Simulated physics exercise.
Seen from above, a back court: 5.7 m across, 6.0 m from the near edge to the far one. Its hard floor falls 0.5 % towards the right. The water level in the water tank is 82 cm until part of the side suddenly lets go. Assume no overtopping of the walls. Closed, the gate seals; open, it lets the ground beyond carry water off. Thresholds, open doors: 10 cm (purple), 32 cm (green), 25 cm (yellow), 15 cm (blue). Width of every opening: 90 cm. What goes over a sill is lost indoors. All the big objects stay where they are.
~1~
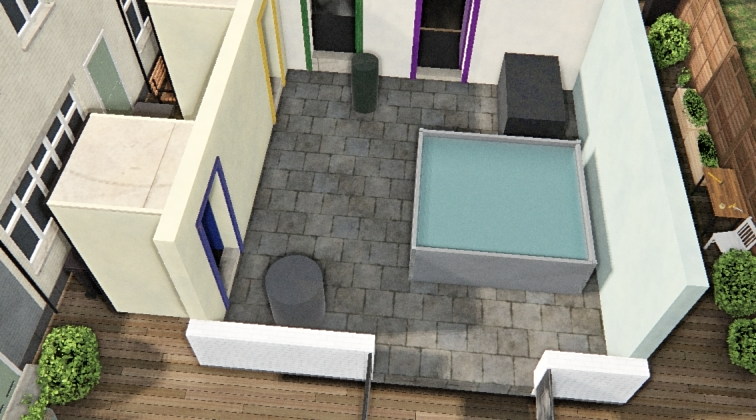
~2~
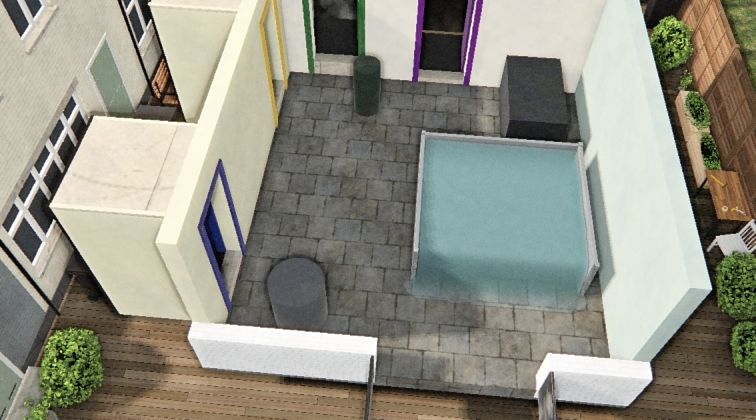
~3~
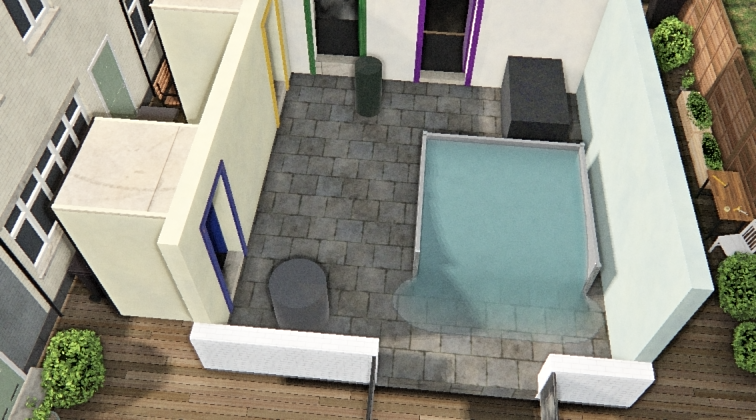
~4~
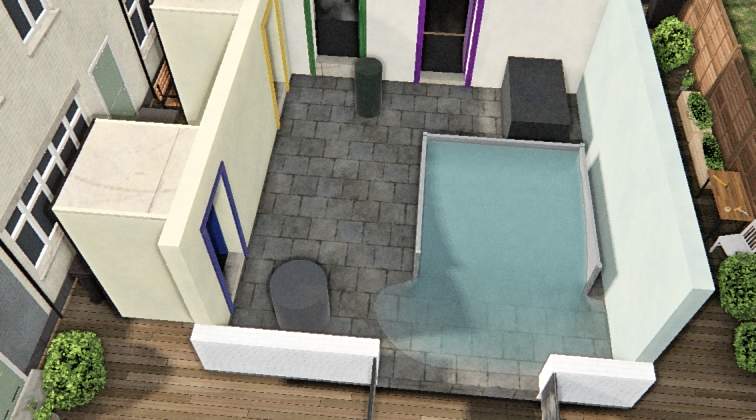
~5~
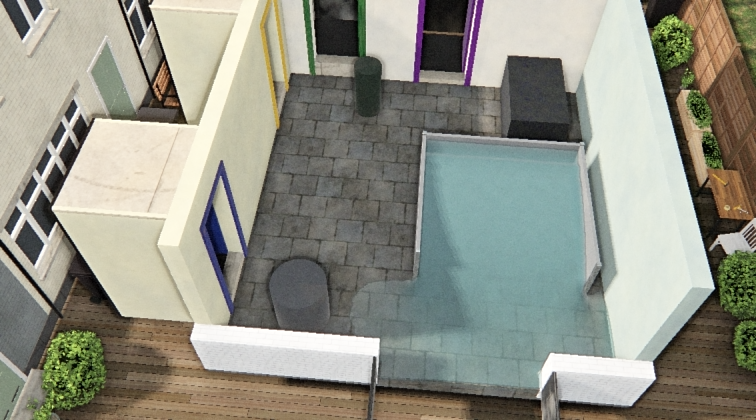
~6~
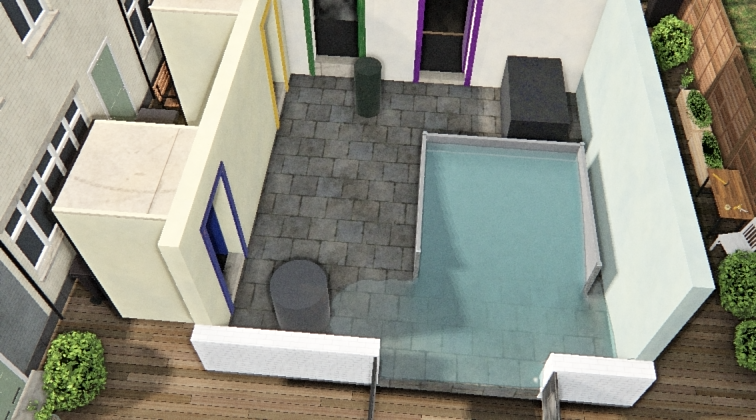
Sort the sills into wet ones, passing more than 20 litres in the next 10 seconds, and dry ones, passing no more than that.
Purple door: Dry; green door: Dry; yellow door: Dry; blue door: Dry.
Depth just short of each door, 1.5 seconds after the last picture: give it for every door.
Purple 0 cm, green 0 cm, yellow 0 cm, blue 5 cm.
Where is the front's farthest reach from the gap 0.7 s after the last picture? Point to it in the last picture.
I'd mark it close to (224, 348).
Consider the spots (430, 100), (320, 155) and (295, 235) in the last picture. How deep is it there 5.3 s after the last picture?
Roughly 1, 3, 5 cm.
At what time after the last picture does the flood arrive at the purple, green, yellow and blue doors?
So purple at 3.2 s, green at 5.0 s, yellow at 5.0 s, and blue at 1.3 s.
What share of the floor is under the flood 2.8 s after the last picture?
Covered: Roughly 45 %.
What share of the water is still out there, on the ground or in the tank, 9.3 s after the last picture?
I'd put it at some 32 percent still there.
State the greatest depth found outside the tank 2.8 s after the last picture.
About 38 cm.
Then, 0.7 s after the last picture water covers 25 % of the floor and is deepest (58 cm) near (610, 381); purple door not reached, green door not reached, yellow door not reached, blue door not reached.
Then, 1.5 s after the last picture water covers 30 % of the floor and is deepest (48 cm) near (610, 381); purple door not reached, green door not reached, yellow door not reached, blue door 5 cm at the sill, 0 L in.
Then, 2.8 s after the last picture water covers 45 % of the floor and is deepest (38 cm) near (571, 94); purple door not reached, green door not reached, yellow door not reached, blue door 6 cm at the sill, 0 L in.
Then, 5.3 s after the last picture water covers 70 % of the floor and is deepest (18 cm) near (570, 162); purple door 1 cm at the sill, 0 L in, green door 1 cm at the sill, 0 L in, yellow door 1 cm at the sill, 0 L in, blue door 5 cm at the sill, 0 L in.
Then, 9.3 s after the last picture water covers 95 % of the floor and is deepest (12 cm) near (591, 245); purple door 6 cm at the sill, 0 L in, green door 8 cm at the sill, 0 L in, yellow door 6 cm at the sill, 0 L in, blue door 2 cm at the sill, 0 L in.
